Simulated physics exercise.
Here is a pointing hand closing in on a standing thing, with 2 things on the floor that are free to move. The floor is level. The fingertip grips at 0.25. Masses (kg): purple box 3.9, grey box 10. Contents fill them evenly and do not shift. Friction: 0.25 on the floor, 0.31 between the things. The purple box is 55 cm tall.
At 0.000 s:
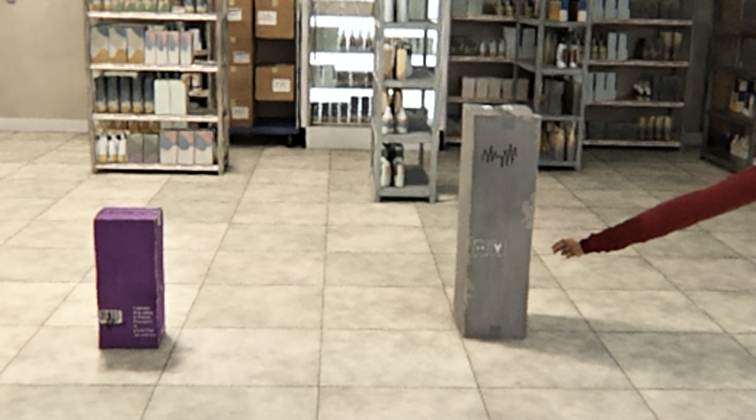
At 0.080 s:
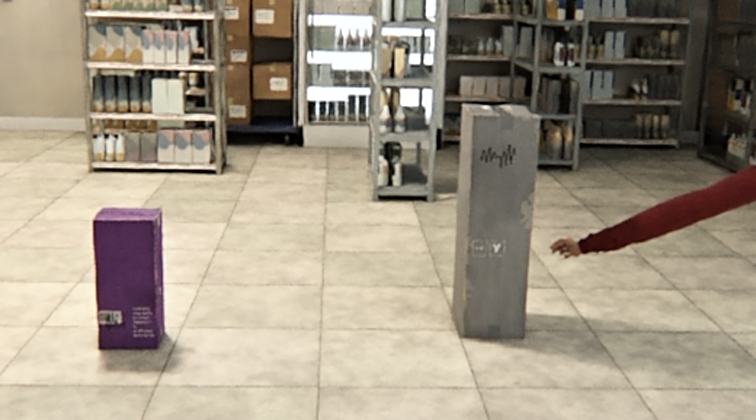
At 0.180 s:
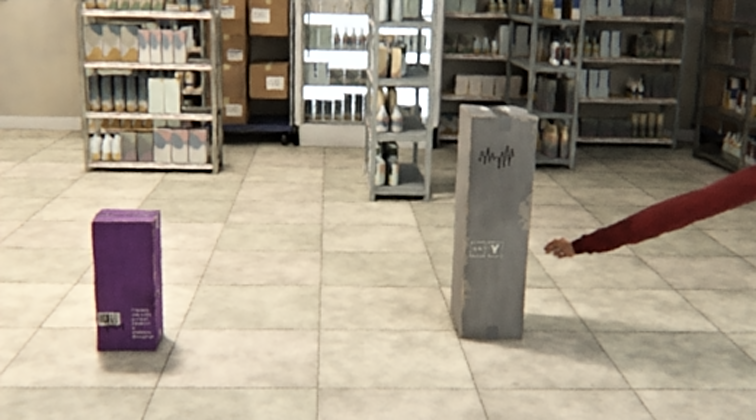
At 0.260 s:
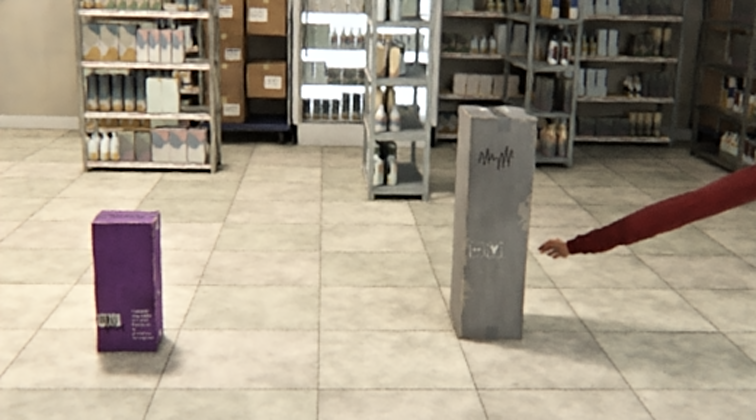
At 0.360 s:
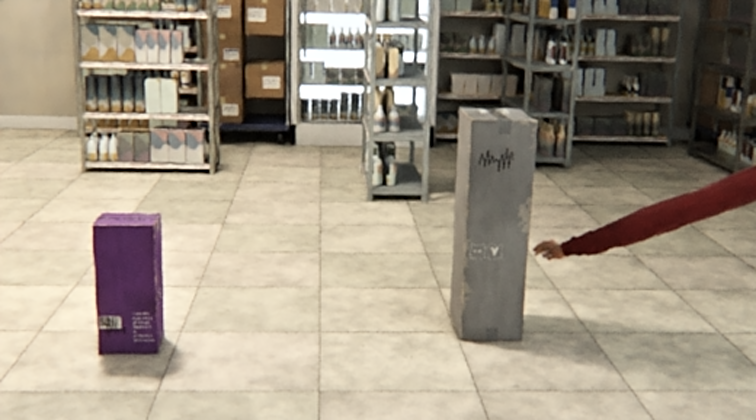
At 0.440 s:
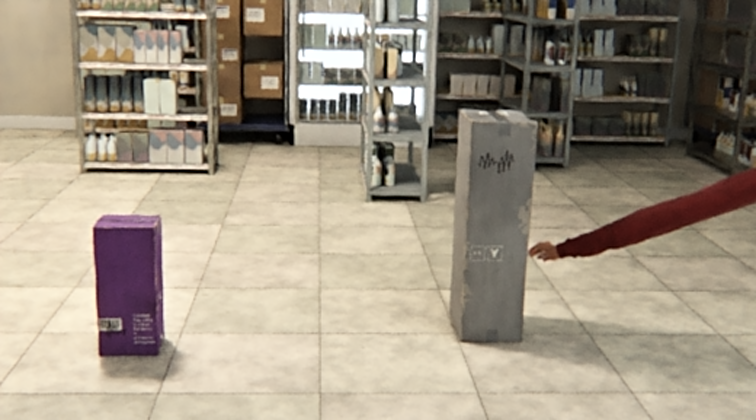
A shop or stockroom with a pale tiled floor and shelves of bottles and cartons along the back is seen from the front, slightly above the floor. A short purple box stands on the left and a tall, scuffed grey box on the right, with a red-sleeved arm reaching in from the right edge. The hand edges slightly left toward the grey box, both boxes stay upright, and the view shifts very slightly.
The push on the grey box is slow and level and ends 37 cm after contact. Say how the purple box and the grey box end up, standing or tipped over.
The purple box is still upright, the grey box is still upright.
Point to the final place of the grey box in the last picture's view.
At about (406, 223).
After 0.84 s, 18 cm of travel; grey box slid 6 cm near (477, 224).
After 1.24 s, 28 cm of travel; grey box slid 16 cm near (454, 224).
After 1.54 s, 36 cm of travel; grey box slid 23 cm near (437, 224).
After 1.94 s, 46 cm of travel; grey box slid 33 cm near (415, 223).
At rest (2.7 s), not toppled but over 14 cm from the start, grey box; purple box in place, give or take 14 cm. Seen from the same camera at the end, purple box near (130, 284), grey box near (406, 223).
